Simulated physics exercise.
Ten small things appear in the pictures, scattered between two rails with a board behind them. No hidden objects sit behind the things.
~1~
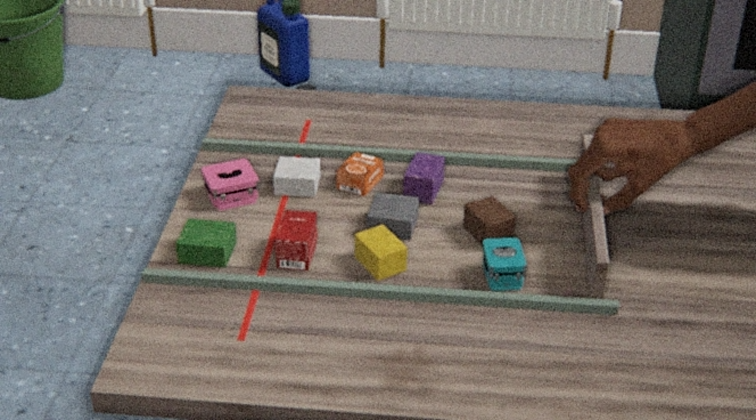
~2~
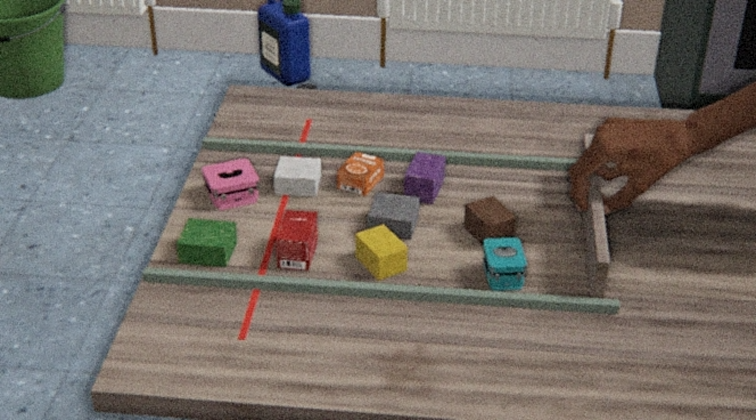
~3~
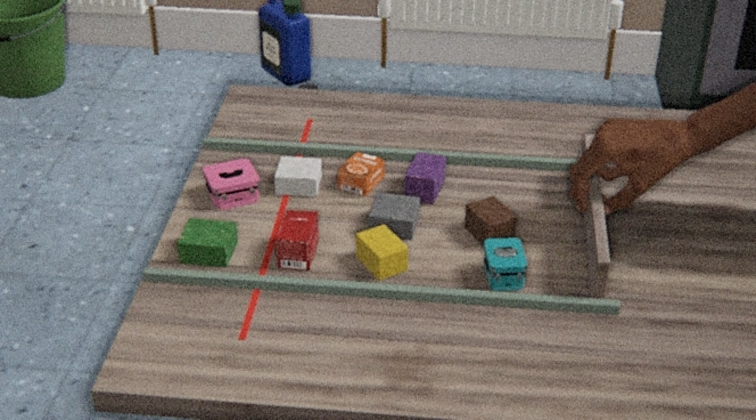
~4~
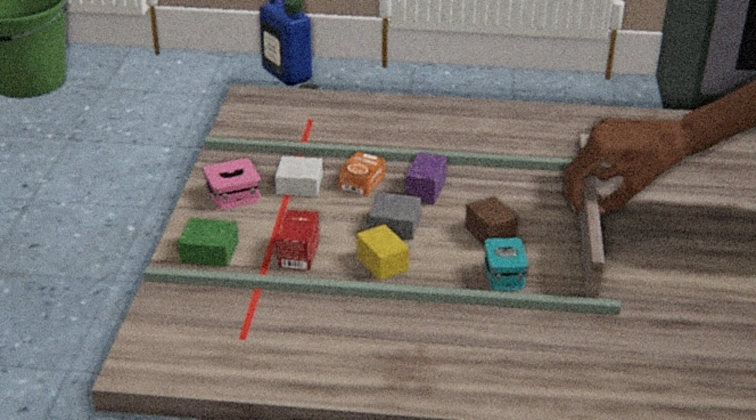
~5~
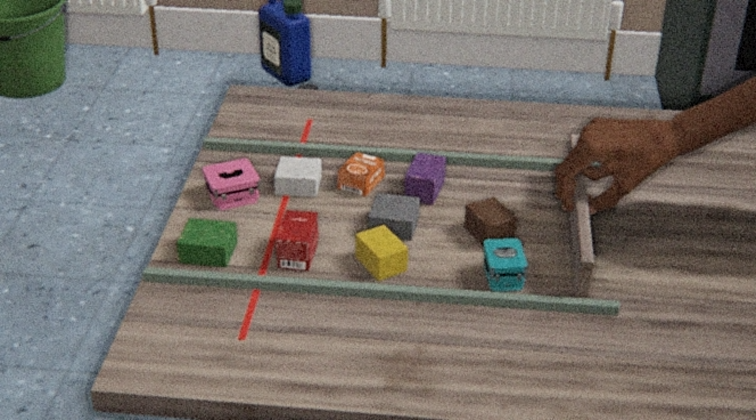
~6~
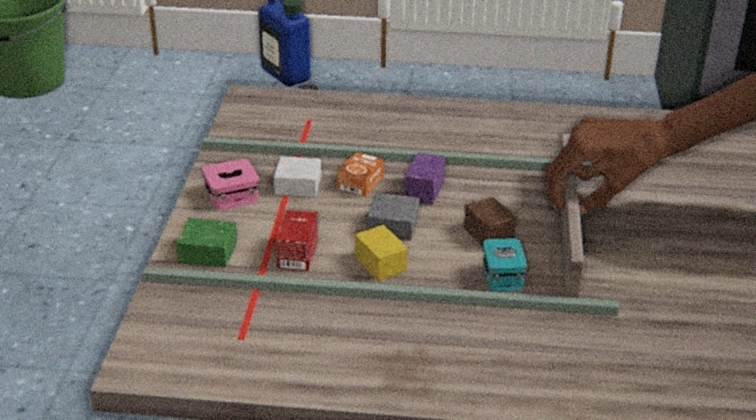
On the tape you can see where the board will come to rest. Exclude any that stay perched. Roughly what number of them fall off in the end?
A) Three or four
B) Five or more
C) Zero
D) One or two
One or two (D).
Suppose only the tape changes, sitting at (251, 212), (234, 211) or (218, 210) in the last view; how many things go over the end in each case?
The counts: 4, 4 and 7.
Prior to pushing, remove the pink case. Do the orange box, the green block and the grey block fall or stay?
Orange box - safe, green block - gone, grey block - safe.
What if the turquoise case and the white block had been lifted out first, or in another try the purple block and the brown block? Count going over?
You'd see 0 fallen, and 1 in the other try.
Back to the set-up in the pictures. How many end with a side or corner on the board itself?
3 are in contact with it.
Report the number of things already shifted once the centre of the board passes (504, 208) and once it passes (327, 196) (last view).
At the first spot the count is 2, and at the second it is 10.
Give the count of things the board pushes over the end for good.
All told, 1.
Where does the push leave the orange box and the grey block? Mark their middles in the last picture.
Orange box: (247, 166); grey block: (224, 206).
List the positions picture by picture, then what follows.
In the first picture, green block (207, 243); pink case (231, 185); white block (297, 177); board (592, 213); tape (280, 214).
In the second picture, pink case (231, 185); turquoise case (504, 265).
In the third picture, white block (299, 177); orange box (361, 174).
In the fourth picture, green block (209, 242); grey block (395, 216).
In the fifth picture, pink case (232, 185); purple block (425, 178).
In the sixth picture, green block (207, 243); pink case (231, 185); white block (298, 177); board (570, 212); tape (280, 214).
Soon after, none off yet; green block at rest near (207, 243); pink case at rest near (231, 185); white block at rest near (298, 177).
Then, none off yet; green block moved a little near (186, 242); pink case moved a little near (207, 187); white block moved about its own width near (251, 170).
At rest, the number that fall off is one or two; fallen, green block.
